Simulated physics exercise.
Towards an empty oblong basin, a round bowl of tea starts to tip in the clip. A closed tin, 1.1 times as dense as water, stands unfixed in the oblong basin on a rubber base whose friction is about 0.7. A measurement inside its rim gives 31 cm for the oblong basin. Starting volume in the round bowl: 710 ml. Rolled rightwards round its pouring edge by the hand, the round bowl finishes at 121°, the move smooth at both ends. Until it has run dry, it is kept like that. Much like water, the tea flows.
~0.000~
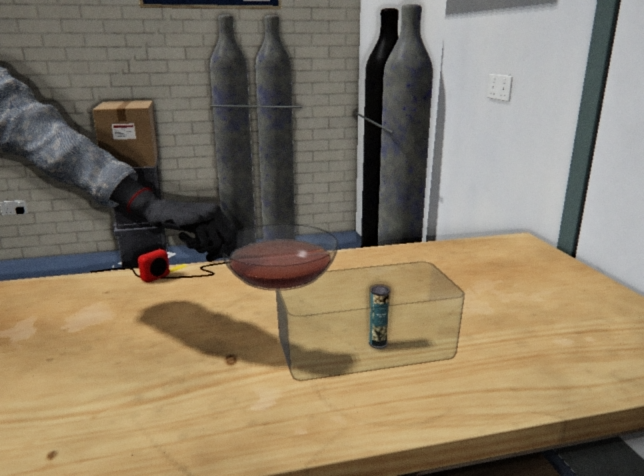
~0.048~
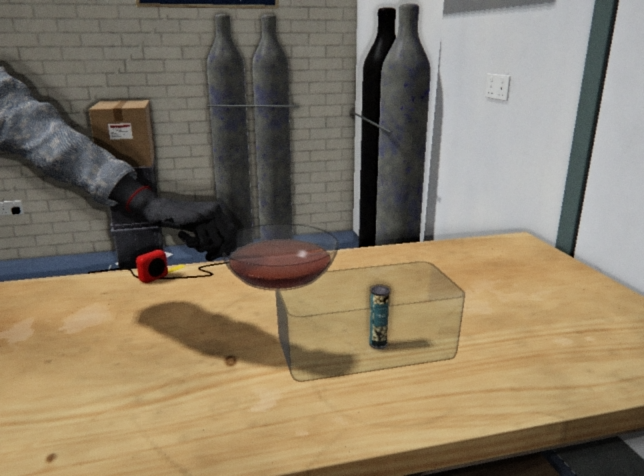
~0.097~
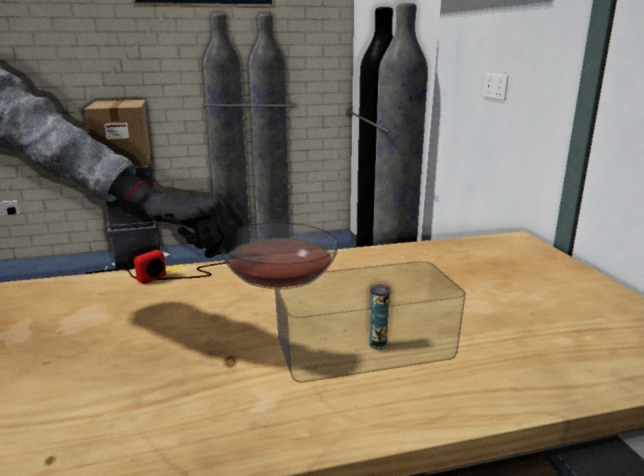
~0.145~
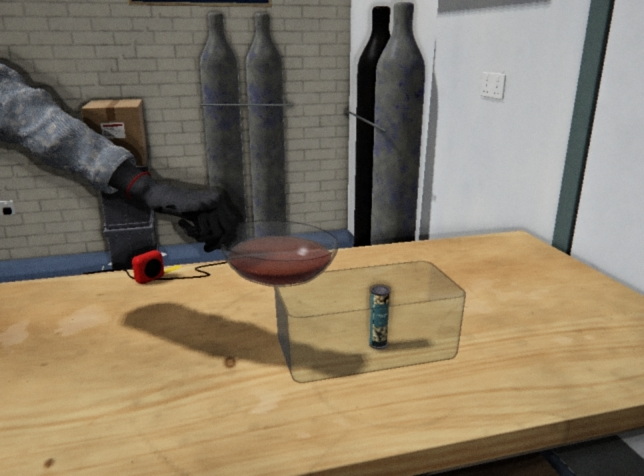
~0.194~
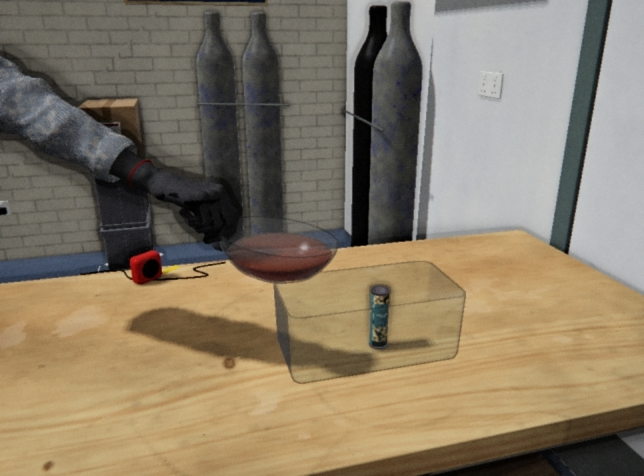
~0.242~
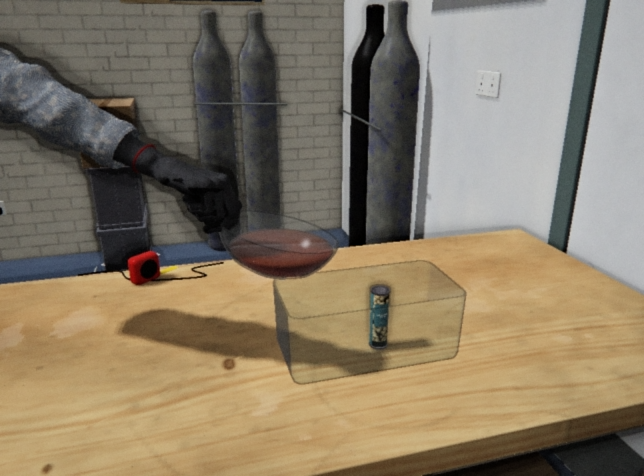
A round glass bowl of reddish tea, held by a gloved hand, sits level beside an empty clear oblong basin on a wooden table, a small closed tin also in view. The bowl then tilts slightly to the right, gradually at first and then a little faster, its tea still inside.
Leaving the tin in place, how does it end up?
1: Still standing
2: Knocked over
1.
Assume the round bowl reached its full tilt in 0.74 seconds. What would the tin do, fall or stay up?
In that case the tin stays vertical.
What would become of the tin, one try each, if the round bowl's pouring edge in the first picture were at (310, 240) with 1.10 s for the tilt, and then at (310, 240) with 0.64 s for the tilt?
The tin overturns the first time and overturns the second time.
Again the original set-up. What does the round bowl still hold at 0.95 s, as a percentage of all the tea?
0 per cent or so.
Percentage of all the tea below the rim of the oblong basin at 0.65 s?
20 %, give or take.
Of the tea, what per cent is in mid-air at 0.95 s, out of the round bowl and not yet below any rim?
Roughly 1 %.
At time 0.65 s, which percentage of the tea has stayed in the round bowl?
Remaining: Near 26 % of the total.
Then, 0.65 s in, the tilt is 77° and 27 per cent is still to pour; the tin stands where it began.
Then, 0.95 s in, the tilt is 115° and 0 per cent is still to pour; the tin stands where it began.
Then, 1.26 s in, the tilt is 121° and 0 per cent is still to pour; the tin stands where it began.
Then, 1.60 s in, the tilt is 121° and 0 per cent is still to pour; the tin stands where it began.
Finally, the tin stands where it began.
